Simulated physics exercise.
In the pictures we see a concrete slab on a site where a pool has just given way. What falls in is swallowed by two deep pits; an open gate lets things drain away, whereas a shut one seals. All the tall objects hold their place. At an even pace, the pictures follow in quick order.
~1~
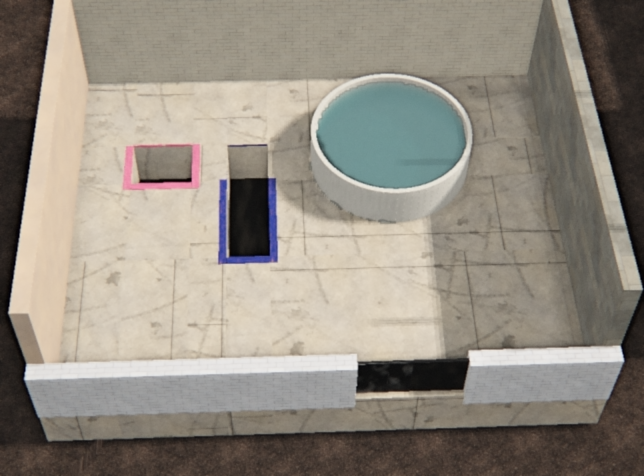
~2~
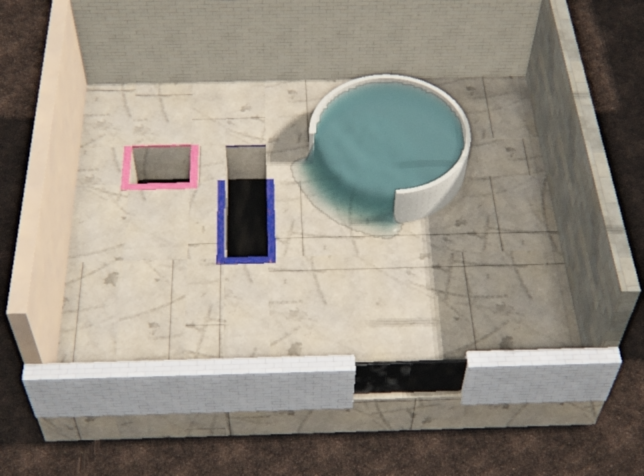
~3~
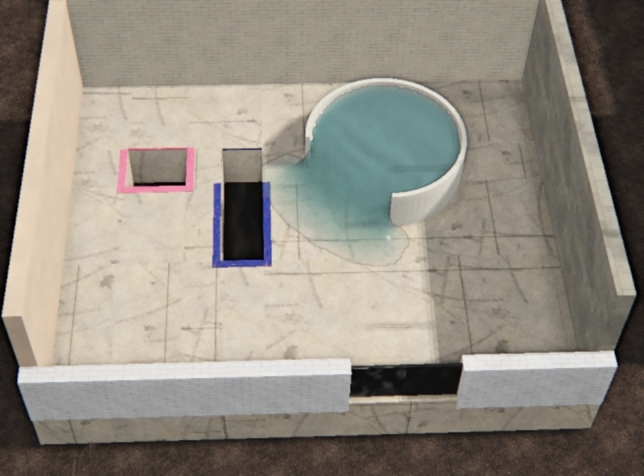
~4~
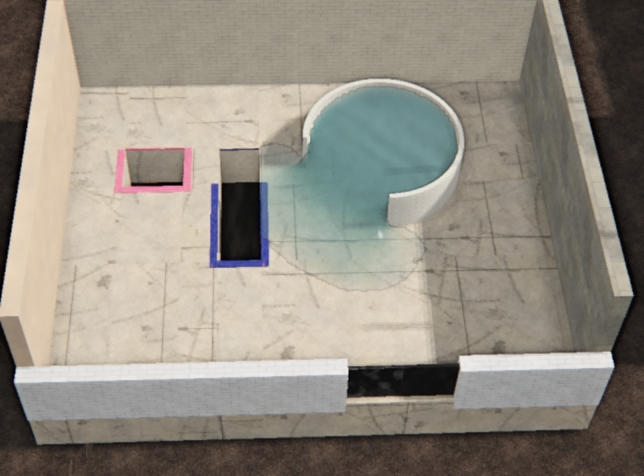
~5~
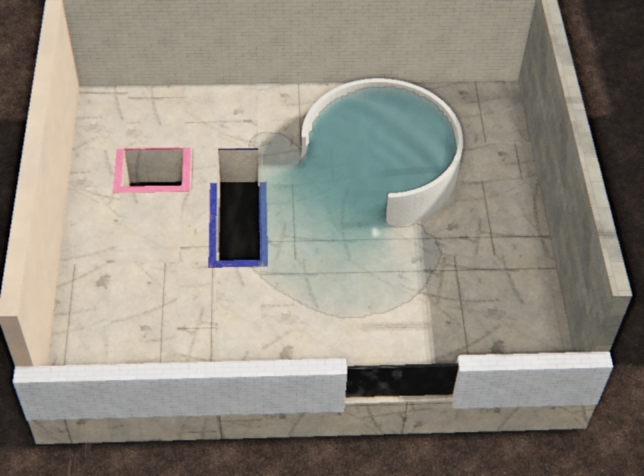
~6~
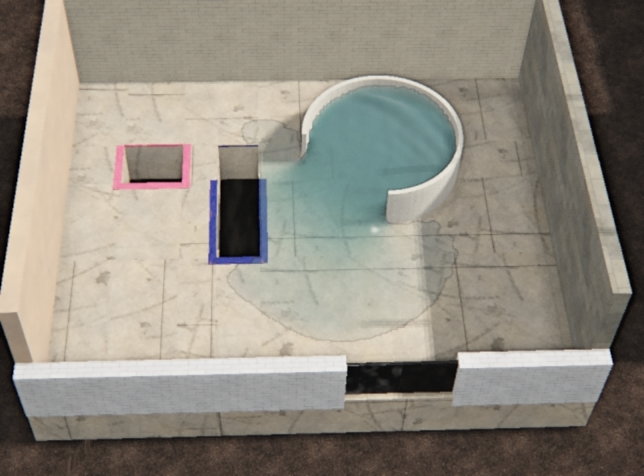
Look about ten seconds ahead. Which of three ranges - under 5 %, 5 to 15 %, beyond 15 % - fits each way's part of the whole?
For the gate, under 5 %; for the pink pit, 5 to 15 %; for the blue pit, beyond 15 %.
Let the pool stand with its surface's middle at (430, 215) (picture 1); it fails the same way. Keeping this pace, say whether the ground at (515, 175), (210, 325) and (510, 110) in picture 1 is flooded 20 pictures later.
In sequence: Unflooded, next inundated, then unflooded.
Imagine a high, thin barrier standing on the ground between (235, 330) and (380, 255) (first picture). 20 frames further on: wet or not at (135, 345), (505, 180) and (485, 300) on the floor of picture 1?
Taking the three spots in the order asked, they are waterlogged, bone-dry and waterlogged.
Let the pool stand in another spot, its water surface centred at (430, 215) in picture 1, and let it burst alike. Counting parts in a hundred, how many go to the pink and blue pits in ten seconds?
Shares - pink: 20 in a hundred; blue: 14 in a hundred.
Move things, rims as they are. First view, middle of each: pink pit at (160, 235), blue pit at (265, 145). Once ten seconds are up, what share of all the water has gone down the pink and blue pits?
Estimated shares - pink: 25 %; blue: 20 %.
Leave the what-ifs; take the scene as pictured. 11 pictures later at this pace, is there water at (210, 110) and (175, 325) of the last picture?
As listed: Unwetted; swamped.
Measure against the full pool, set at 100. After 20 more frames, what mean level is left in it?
Roughly 24 percent.
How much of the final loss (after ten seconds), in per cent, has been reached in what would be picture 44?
80 per cent.
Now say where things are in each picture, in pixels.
The round pool at (391, 134) is whole and still, in the first picture.
Water pours out at (338, 194) and has run to (303, 161), in the second picture.
Water pours out at (334, 200) and has run to (269, 168), in the third picture.
The front is at (390, 280), out from the gap at (332, 201), in the fourth picture.
Water pours out at (330, 201) and has run to (380, 307), in the fifth picture.
The front is at (361, 333), out from the gap at (330, 198), in the sixth picture.
A moment on, water covers 30 % of the floor; the gate 0 %, the pink pit 0 %, the blue pit 14 %.
Next, water covers 30 % of the floor; the gate 0 %, the pink pit 0 %, the blue pit 24 %.
Then, water covers 40 % of the floor; the gate 0 %, the pink pit 0 %, the blue pit 33 %.
Later, water covers 65 % of the floor; the gate 0 %, the pink pit 3 %, the blue pit 40 %.
In the end, water covers 90 % of the floor; the gate 0 %, the pink pit 7 %, the blue pit 47 %.
